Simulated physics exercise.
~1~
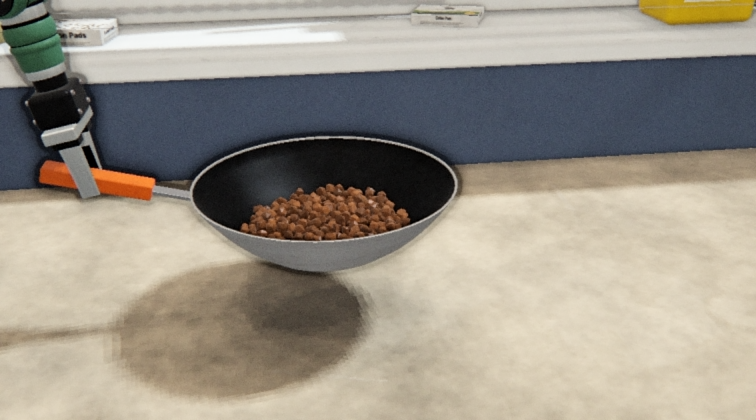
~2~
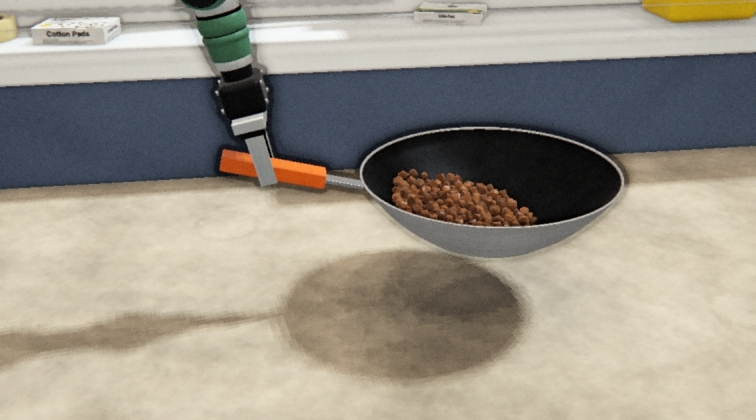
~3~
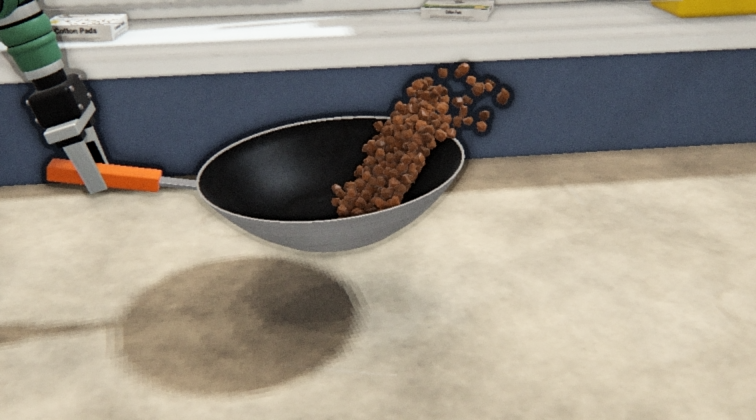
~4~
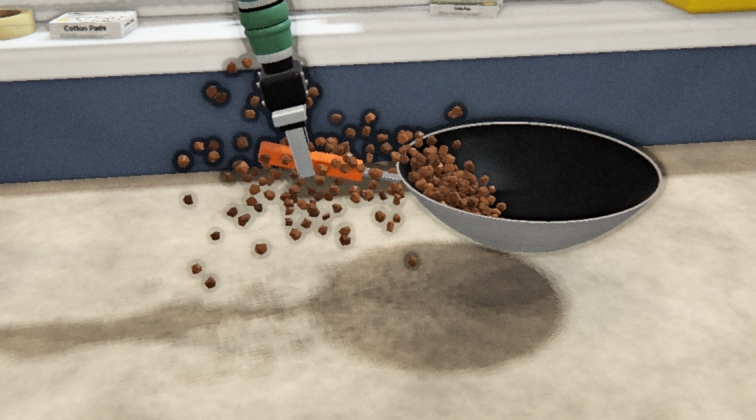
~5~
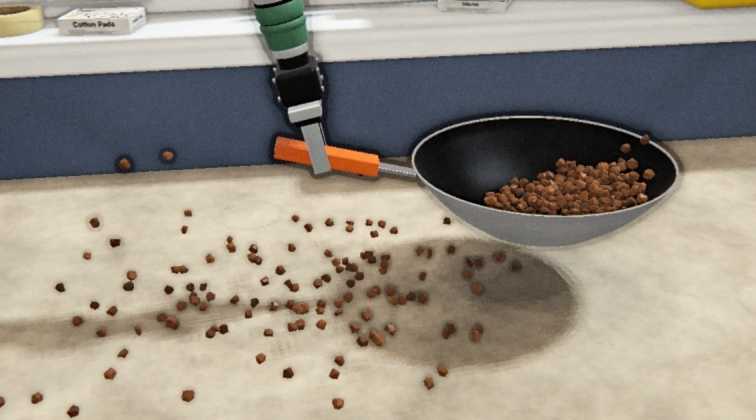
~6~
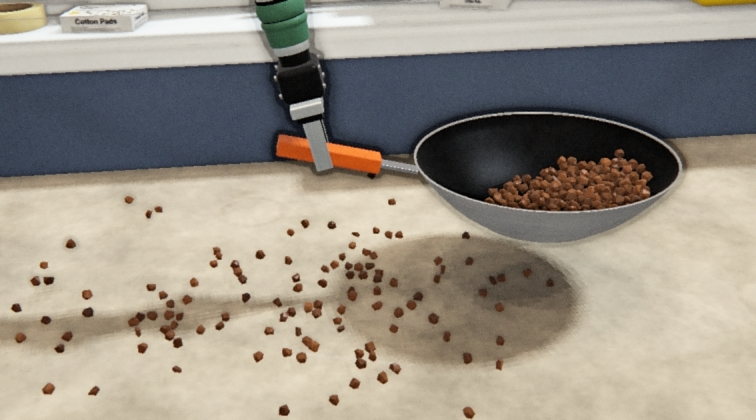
A robot arm held a wok of brown pellets above a counter and swung it right, then left, then right again, flinging many pellets out over the handle. They scattered across the counter, while most stayed heaped in the wok as it stopped.
